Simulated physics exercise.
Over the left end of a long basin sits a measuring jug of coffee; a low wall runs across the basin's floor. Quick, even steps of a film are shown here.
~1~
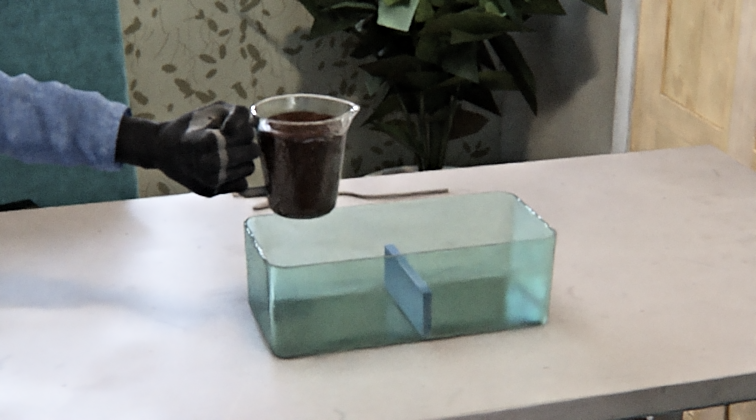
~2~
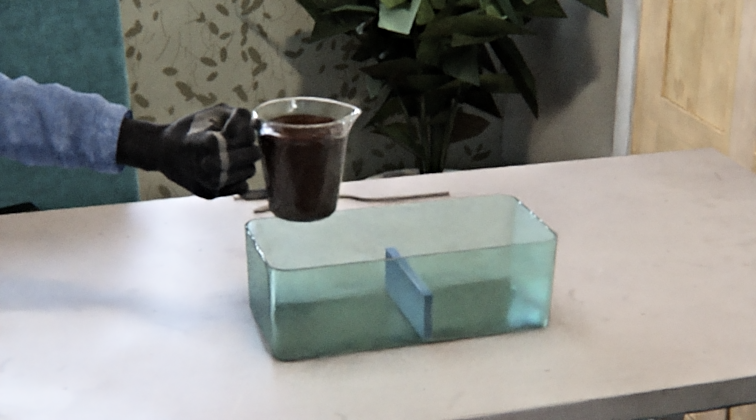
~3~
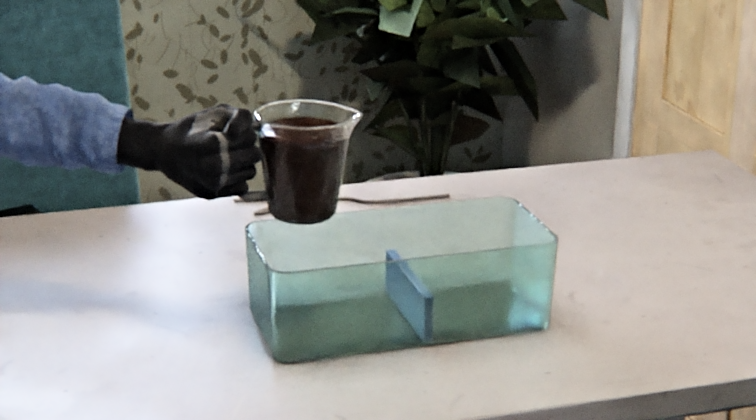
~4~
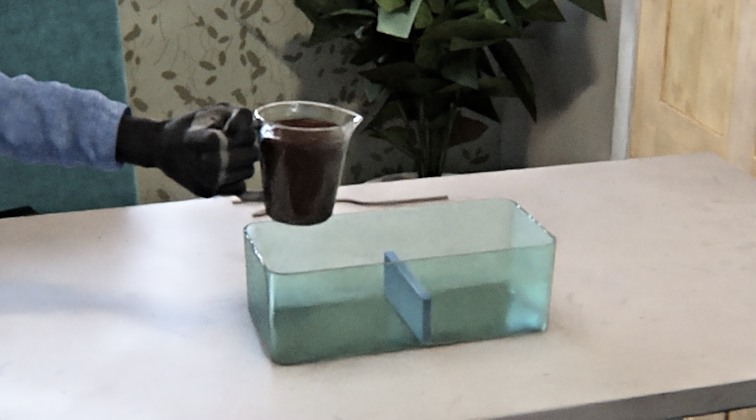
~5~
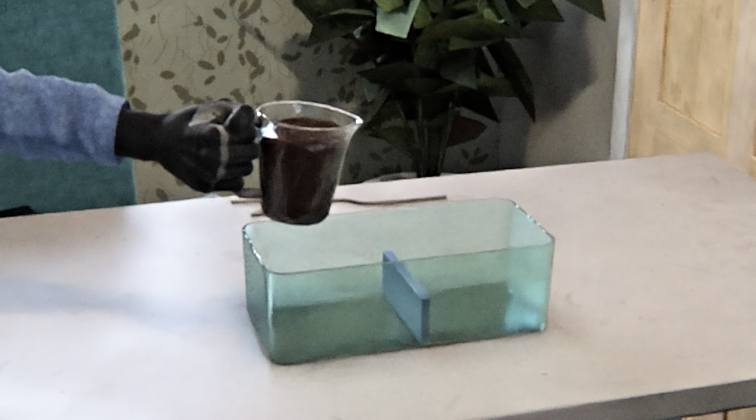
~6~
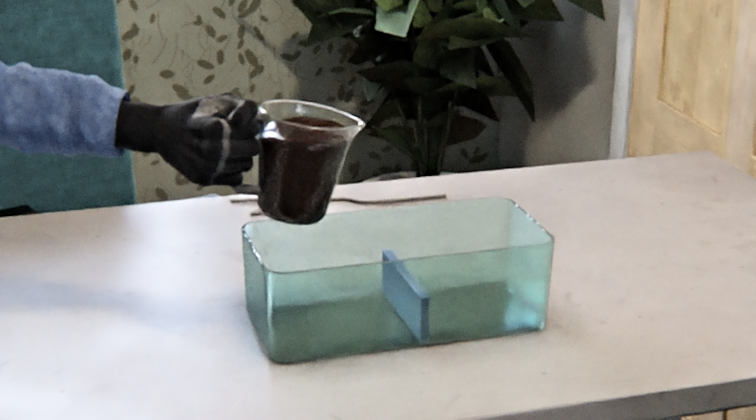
At the start, a black-gloved hand holds a glass measuring jug of dark coffee upright above the left end of a long, clear greenish basin with a low blue wall across its floor. The jug stays nearly still, then the hand gradually tilts it slightly to the right.
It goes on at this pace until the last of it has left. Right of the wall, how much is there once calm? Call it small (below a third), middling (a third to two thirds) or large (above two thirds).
Middling.
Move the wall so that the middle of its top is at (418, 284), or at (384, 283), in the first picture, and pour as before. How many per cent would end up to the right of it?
First try around 40 percent; second try around 90 percent.
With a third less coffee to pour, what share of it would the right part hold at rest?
About 25 percent.
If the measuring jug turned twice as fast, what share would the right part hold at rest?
Close to 35 in a hundred.
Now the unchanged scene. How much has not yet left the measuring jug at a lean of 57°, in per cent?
80 %.
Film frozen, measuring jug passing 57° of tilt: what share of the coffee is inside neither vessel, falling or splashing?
Estimate: 15 per cent, roughly.
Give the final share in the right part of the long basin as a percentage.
Roughly 50 %.
A moment on, the tilt is 57° and 80 per cent is still to pour, 1 is left of the wall and 6 right of it.
Next, the tilt is 88° and 31 per cent is still to pour, 14 is left of the wall and 43 right of it.
Then the tilt is 97° and 2 per cent is still to pour, 46 is left of the wall and 50 right of it.
Later the tilt is 97° and 0 per cent is still to pour, 49 is left of the wall and 50 right of it.
Finally, 49 per cent lies left of the wall, 50 right of it and 0 outside.
